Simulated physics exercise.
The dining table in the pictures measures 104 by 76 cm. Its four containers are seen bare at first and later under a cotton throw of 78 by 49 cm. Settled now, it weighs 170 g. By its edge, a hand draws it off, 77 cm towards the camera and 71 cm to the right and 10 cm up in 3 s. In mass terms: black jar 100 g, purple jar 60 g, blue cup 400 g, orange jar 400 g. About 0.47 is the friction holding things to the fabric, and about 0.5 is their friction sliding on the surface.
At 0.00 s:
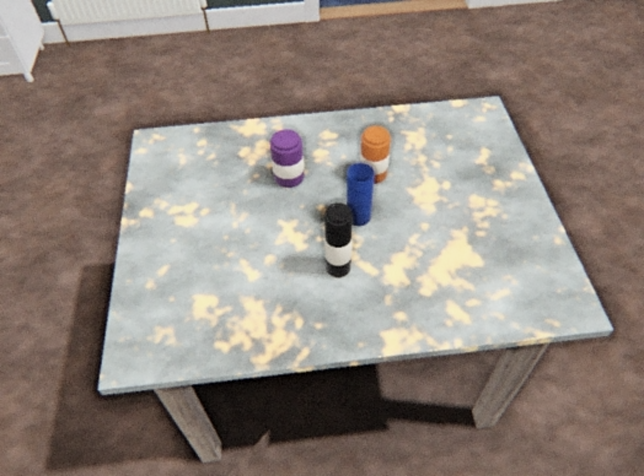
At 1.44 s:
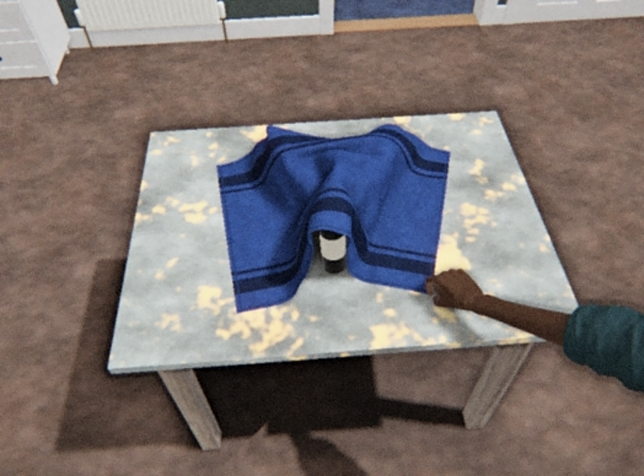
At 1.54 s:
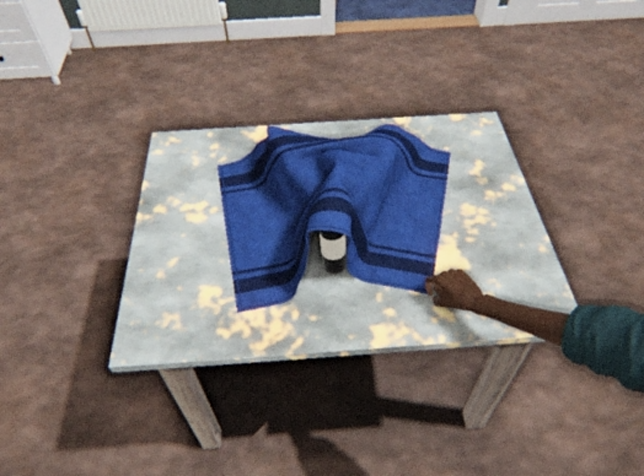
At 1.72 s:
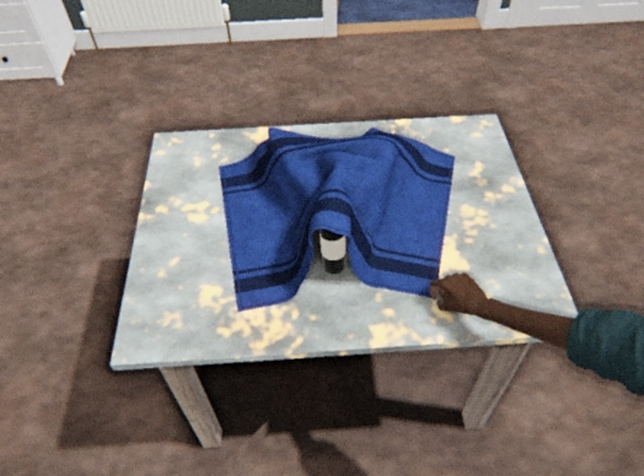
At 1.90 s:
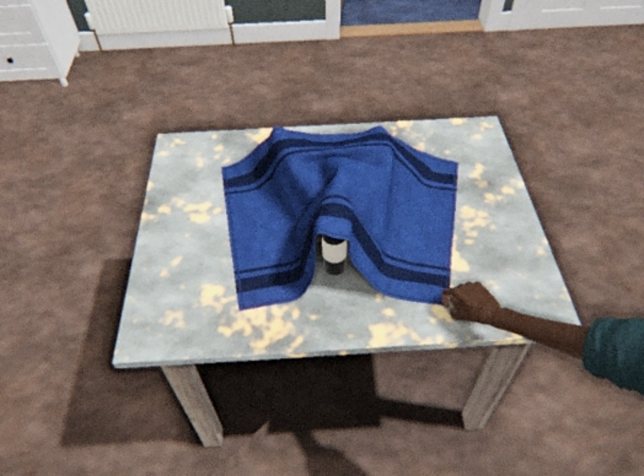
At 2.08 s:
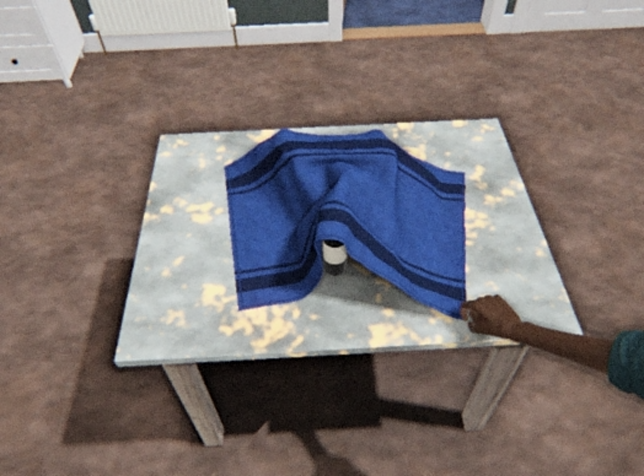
A hand in a dark green sleeve reaches in from the right over a pale, yellow-blotched table on a brown carpet, viewed from above at an angle. The table first holds a purple jar at back left, an orange jar at back right, a blue cup near the middle and a black jar in front; then a blue striped cloth drapes over them, the black jar partly showing. The hand slowly pulls the cloth's near right corner rightward, while the camera shifts slightly.
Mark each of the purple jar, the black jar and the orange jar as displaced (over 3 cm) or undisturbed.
Marks: Purple jar displaced; black jar displaced; orange jar undisturbed.
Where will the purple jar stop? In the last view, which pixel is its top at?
In the last view, the top sits at about (335, 174).
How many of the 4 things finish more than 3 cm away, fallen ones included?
I count 3.
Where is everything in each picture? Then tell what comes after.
Shows, black jar (338, 211), 20 cm tall; purple jar (285, 138), 13 cm tall; orange jar (376, 134), 14 cm tall; blue cup (361, 173), 15 cm tall, in the first frame.
Shows, cotton throw corners (237, 314) (216, 165) (451, 152); grip (431, 295), in the second frame.
Shows, cotton throw corners (238, 313) (217, 166); grip (431, 295), in the third frame.
Shows, cotton throw corners (238, 312) (219, 166); grip (436, 299), in the fourth frame.
Shows, cotton throw corners (239, 312) (221, 167); grip (448, 307), in the fifth frame.
Shows, cotton throw corners (239, 311) (224, 167) (465, 173); grip (466, 320), in the sixth frame.
At 2.7 s, middle of the cotton throw at (418, 258); black jar on its side, 12 cm off its start, purple jar on its side, 11 cm off its start, blue cup on its side, 11 cm off its start.
At 3.3 s, middle of the cotton throw at (515, 364); black jar on its side, 12 cm off its start, purple jar on its side, 11 cm off its start, blue cup on its side, 11 cm off its start.
At 3.9 s, middle of the cotton throw at a place out of view; black jar on its side, 12 cm off its start at (379, 284), purple jar on its side, 11 cm off its start at (335, 174), blue cup on its side, 11 cm off its start at (387, 239).
At 4.5 s, middle of the cotton throw at a place out of view; black jar on its side, 13 cm off its start, purple jar on its side, 11 cm off its start, blue cup on its side, 11 cm off its start.
At 5.3 s, middle of the cotton throw at a place out of view; black jar on its side, 13 cm off its start at (387, 277), purple jar on its side, 11 cm off its start at (335, 174), orange jar 0 cm off its start at (377, 148), blue cup on its side, 11 cm off its start at (387, 239).
